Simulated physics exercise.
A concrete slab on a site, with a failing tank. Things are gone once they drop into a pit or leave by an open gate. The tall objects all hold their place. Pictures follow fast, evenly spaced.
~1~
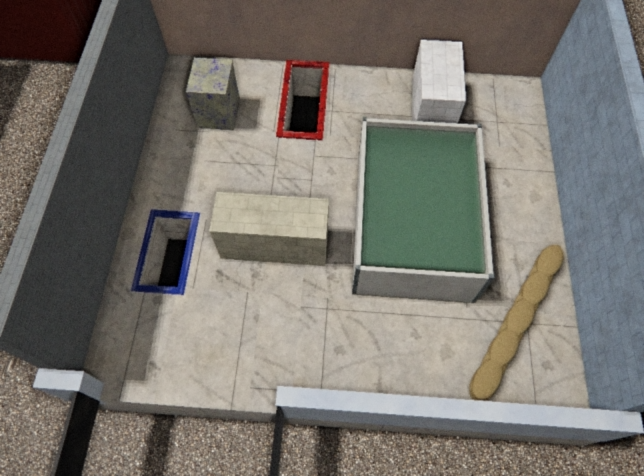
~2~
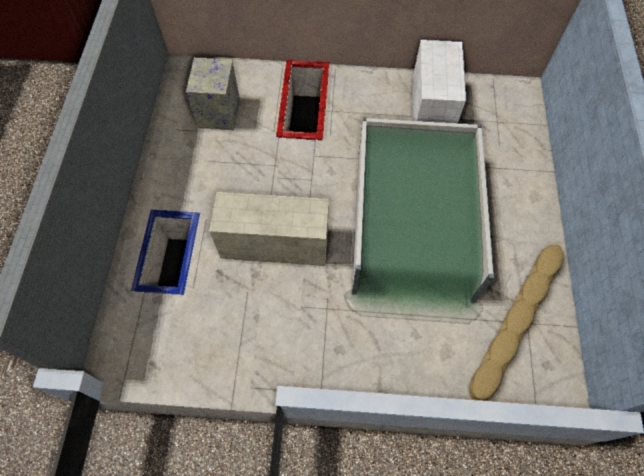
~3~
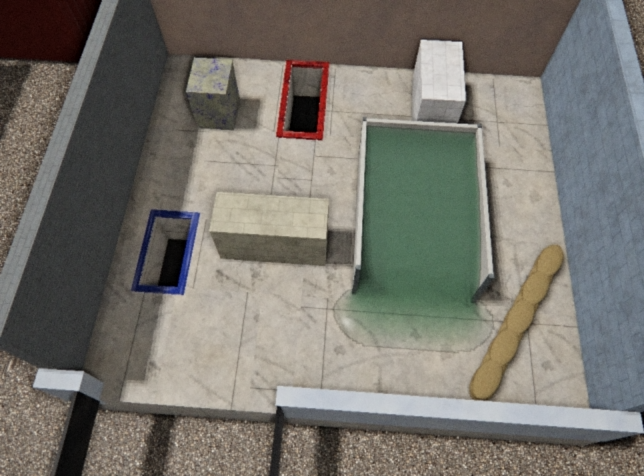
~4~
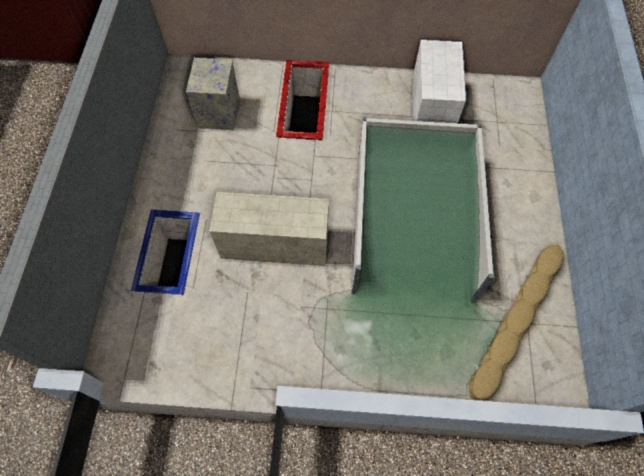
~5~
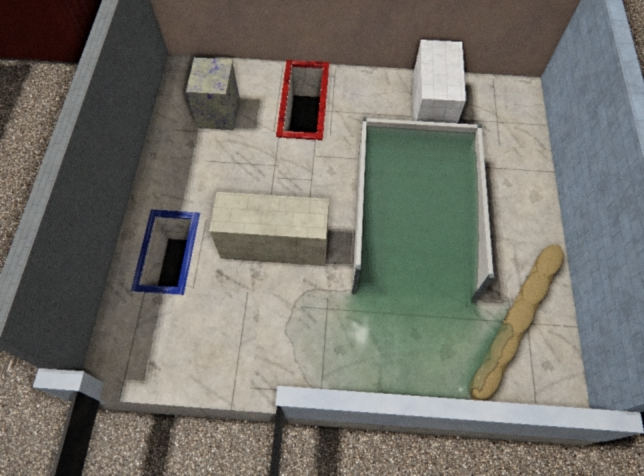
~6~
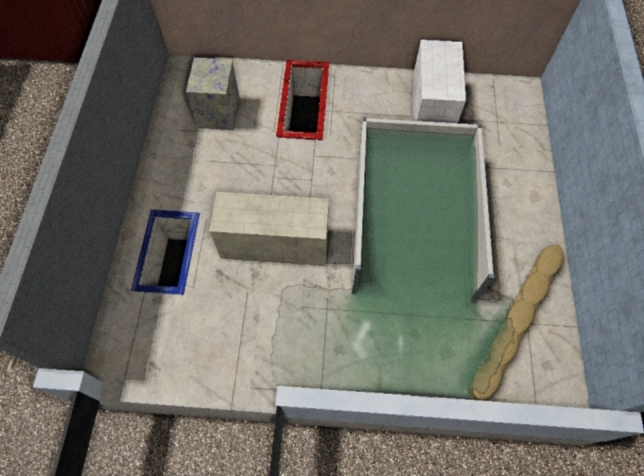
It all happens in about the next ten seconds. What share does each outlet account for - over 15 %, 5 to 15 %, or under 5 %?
In the end the gate gets in excess of fifteen per cent. The blue pit gets in excess of fifteen per cent. The red pit gets shy of five per cent.
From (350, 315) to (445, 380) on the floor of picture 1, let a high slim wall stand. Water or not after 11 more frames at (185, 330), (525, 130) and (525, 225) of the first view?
In the order given, the spots are swamped, spared and swamped.
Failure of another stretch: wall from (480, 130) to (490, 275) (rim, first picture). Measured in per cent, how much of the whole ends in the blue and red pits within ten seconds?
Per cent: Blue 6, red 12.
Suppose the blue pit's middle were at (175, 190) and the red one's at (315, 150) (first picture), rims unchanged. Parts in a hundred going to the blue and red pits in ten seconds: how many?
Blue 15%, red 0%.
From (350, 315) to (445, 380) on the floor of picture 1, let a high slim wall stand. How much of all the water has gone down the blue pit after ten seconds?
Blue: About 14 %.
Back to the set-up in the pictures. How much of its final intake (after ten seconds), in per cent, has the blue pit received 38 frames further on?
Some 75 in a hundred.
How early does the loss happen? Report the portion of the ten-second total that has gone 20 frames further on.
About 30 per cent.
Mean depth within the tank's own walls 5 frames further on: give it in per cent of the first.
Around 52 percent, give or take.
A moment on, water covers 20 % of the floor; the gate 0 %, the blue pit 0 %, the red pit 0 %.
Next, water covers 40 % of the floor; the gate 2 %, the blue pit 0 %, the red pit 0 %.
Then, water covers 55 % of the floor; the gate 6 %, the blue pit 6 %, the red pit 0 %.
Later, water covers 75 % of the floor; the gate 13 %, the blue pit 17 %, the red pit 0 %.
In the end, water covers 85 % of the floor; the gate 18 %, the blue pit 23 %, the red pit 1 %.
